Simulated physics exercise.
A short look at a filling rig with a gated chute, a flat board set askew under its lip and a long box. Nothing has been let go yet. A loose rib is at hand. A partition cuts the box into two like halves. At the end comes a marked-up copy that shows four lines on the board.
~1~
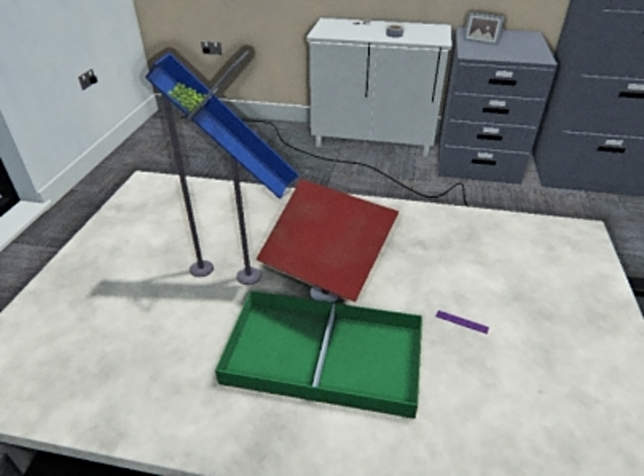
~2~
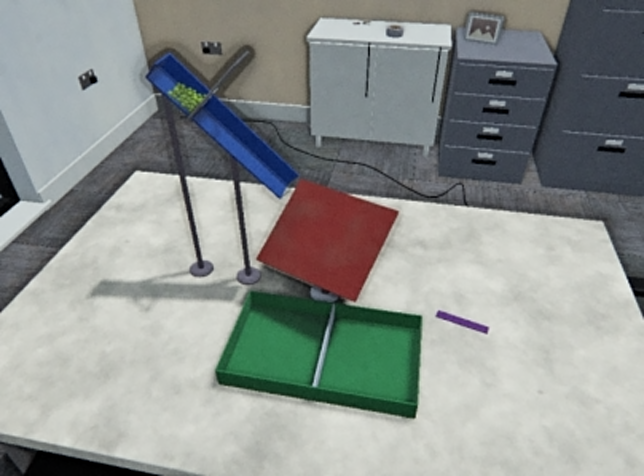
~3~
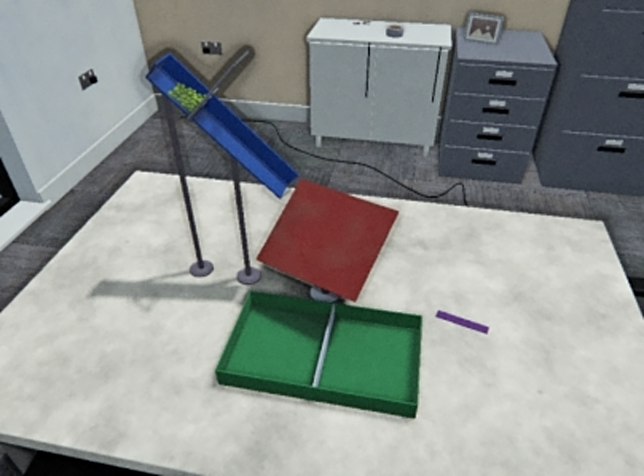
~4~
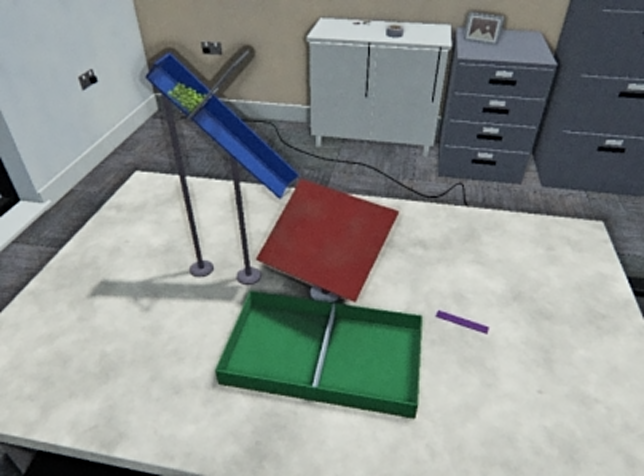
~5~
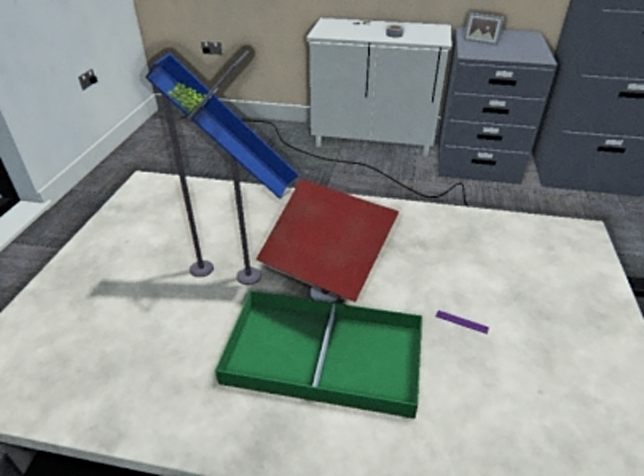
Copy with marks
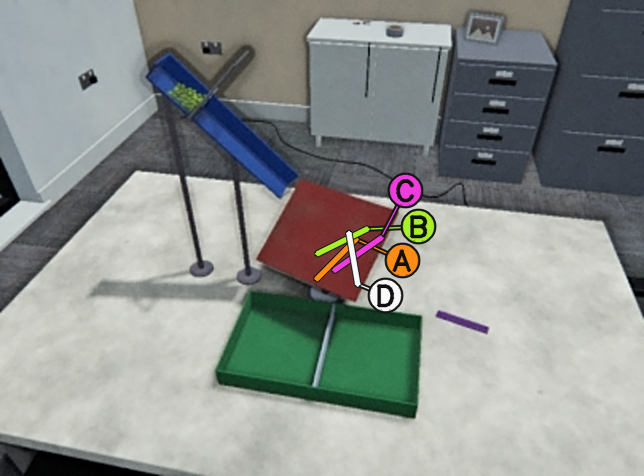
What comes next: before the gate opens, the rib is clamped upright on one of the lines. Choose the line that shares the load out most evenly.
The best line is D.
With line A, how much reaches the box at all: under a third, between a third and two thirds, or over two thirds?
It is over two thirds.
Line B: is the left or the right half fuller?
The left half.
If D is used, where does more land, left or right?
More lands on the right.
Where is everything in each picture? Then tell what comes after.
In the first frame, load behind the gate at (191, 99), dried peas; lip of the chute at (284, 192), sloping fairly steeply.
In the second frame, middle of the board at (326, 236), tilted fairly steeply; middle of its low edge at (303, 280); of its high edge at (348, 194).
In the third frame, front corners of the box at (216, 370) and (418, 405); front end of its middle wall at (313, 387).
In the fourth frame, middle of the load at (191, 99); lip at (284, 192).
In the fifth frame, middle of the load at (191, 99); lip at (284, 192).
On the marked copy, line A from (356, 239) to (316, 278); line B from (367, 229) to (317, 253); line C from (380, 238) to (334, 270); line D from (348, 233) to (357, 284).
With A, of what is caught, most in the left half, a small part in the right.
With B, of what is caught, nearly all in the left half, a small part in the right.
With C, of what is caught, most in the left half, a small part in the right.
With D, of what is caught, about a third in the left half, about two thirds in the right.
